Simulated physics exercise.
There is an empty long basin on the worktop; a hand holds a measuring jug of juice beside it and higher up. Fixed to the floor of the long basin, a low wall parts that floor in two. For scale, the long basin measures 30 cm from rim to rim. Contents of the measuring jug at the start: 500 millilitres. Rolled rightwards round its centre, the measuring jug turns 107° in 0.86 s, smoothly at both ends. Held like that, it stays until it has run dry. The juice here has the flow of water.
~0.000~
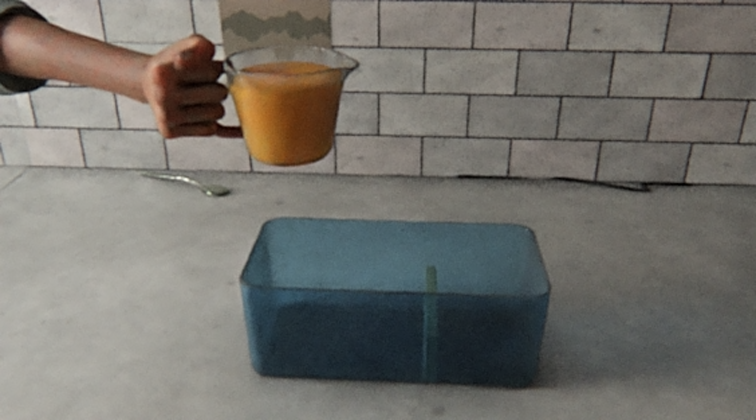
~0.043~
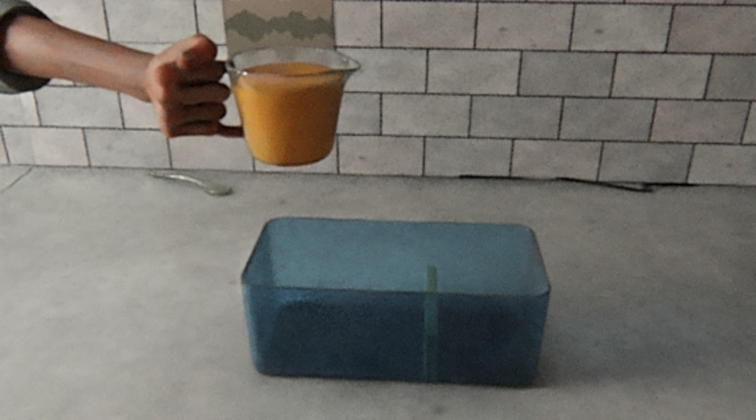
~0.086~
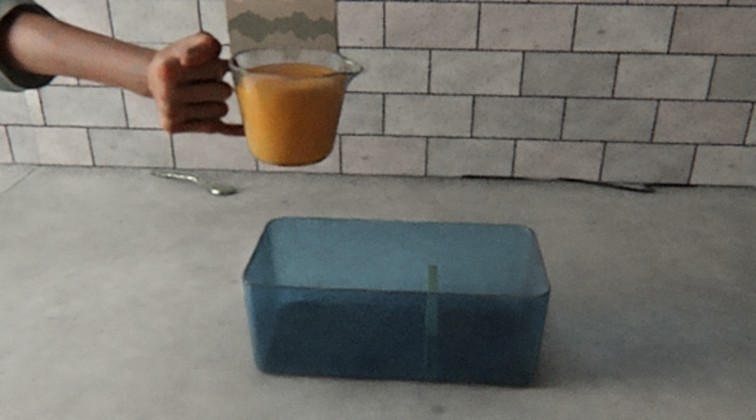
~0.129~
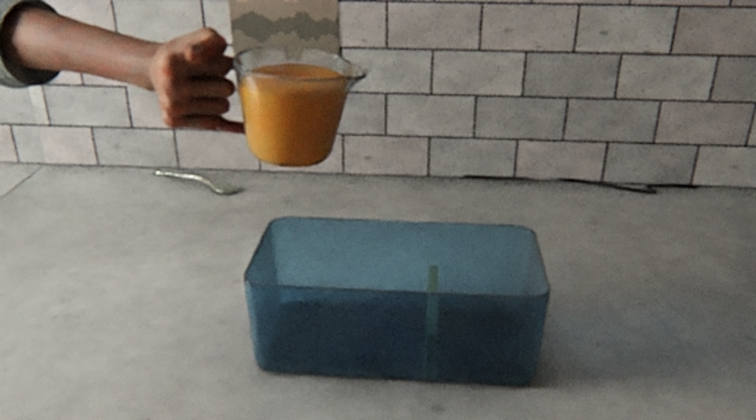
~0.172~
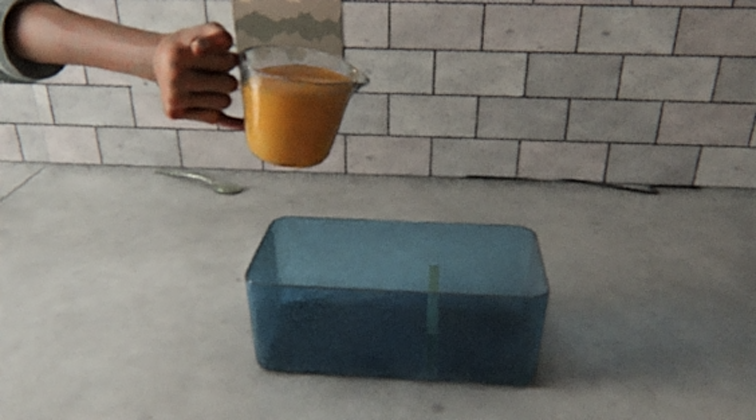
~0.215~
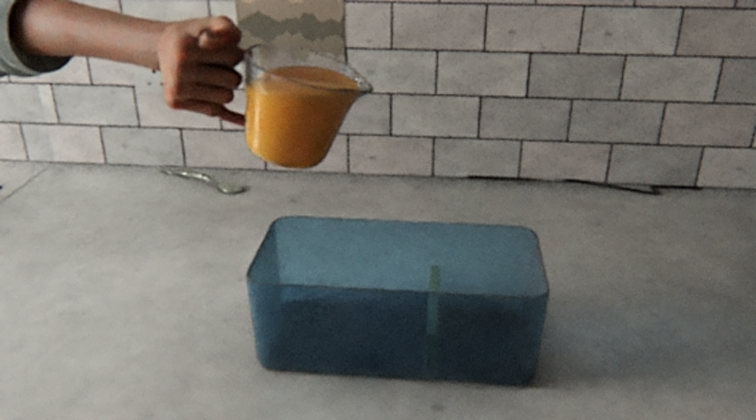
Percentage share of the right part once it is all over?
19 per cent.
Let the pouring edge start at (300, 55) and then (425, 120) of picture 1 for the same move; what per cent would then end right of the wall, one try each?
5 then 80 %.
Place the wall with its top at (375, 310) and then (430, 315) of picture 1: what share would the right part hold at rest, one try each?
I'd say 90 percent on the first go, 30 percent on the next.
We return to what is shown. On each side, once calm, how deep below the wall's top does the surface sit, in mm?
Roughly 40 mm on the left side and roughly 50 mm on the right.
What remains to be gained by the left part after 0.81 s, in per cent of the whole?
Near 16 percent, more or less.
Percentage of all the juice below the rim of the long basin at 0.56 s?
Roughly 12 per cent.
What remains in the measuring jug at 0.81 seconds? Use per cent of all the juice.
I'd say some 6 per cent remains.
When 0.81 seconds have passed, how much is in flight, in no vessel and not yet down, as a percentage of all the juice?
It comes to some 14 percent of the total.
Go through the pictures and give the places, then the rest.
In the first frame, tilt 0°; pouring edge (360, 63); surface from (234, 72) to (343, 75); the long basin's rim runs from (253, 251) to (541, 260); the wall's top is at (431, 299).
In the second frame, tilt 1°; pouring edge (361, 65); surface from (236, 73) to (344, 76).
In the third frame, tilt 3°; pouring edge (364, 69); surface from (240, 73) to (346, 77).
In the fourth frame, tilt 6°; pouring edge (367, 74); surface from (243, 73) to (349, 79).
In the fifth frame, tilt 10°; pouring edge (370, 81); surface from (248, 74) to (355, 82).
In the sixth frame, tilt 16°; pouring edge (374, 89); surface from (253, 77) to (362, 86).
After 0.56 s the tilt is 78° and 56 per cent is still to pour, 7 is left of the wall and 5 right of it.
After 0.81 s the tilt is 106° and 6 per cent is still to pour, 63 is left of the wall and 17 right of it.
After 1.07 s the tilt is 107° and 0 per cent is still to pour, 78 is left of the wall and 19 right of it.
After 1.36 s the tilt is 107° and 0 per cent is still to pour, 78 is left of the wall and 19 right of it.
In the end 78 per cent lies left of the wall, 19 right of it and 2 outside.
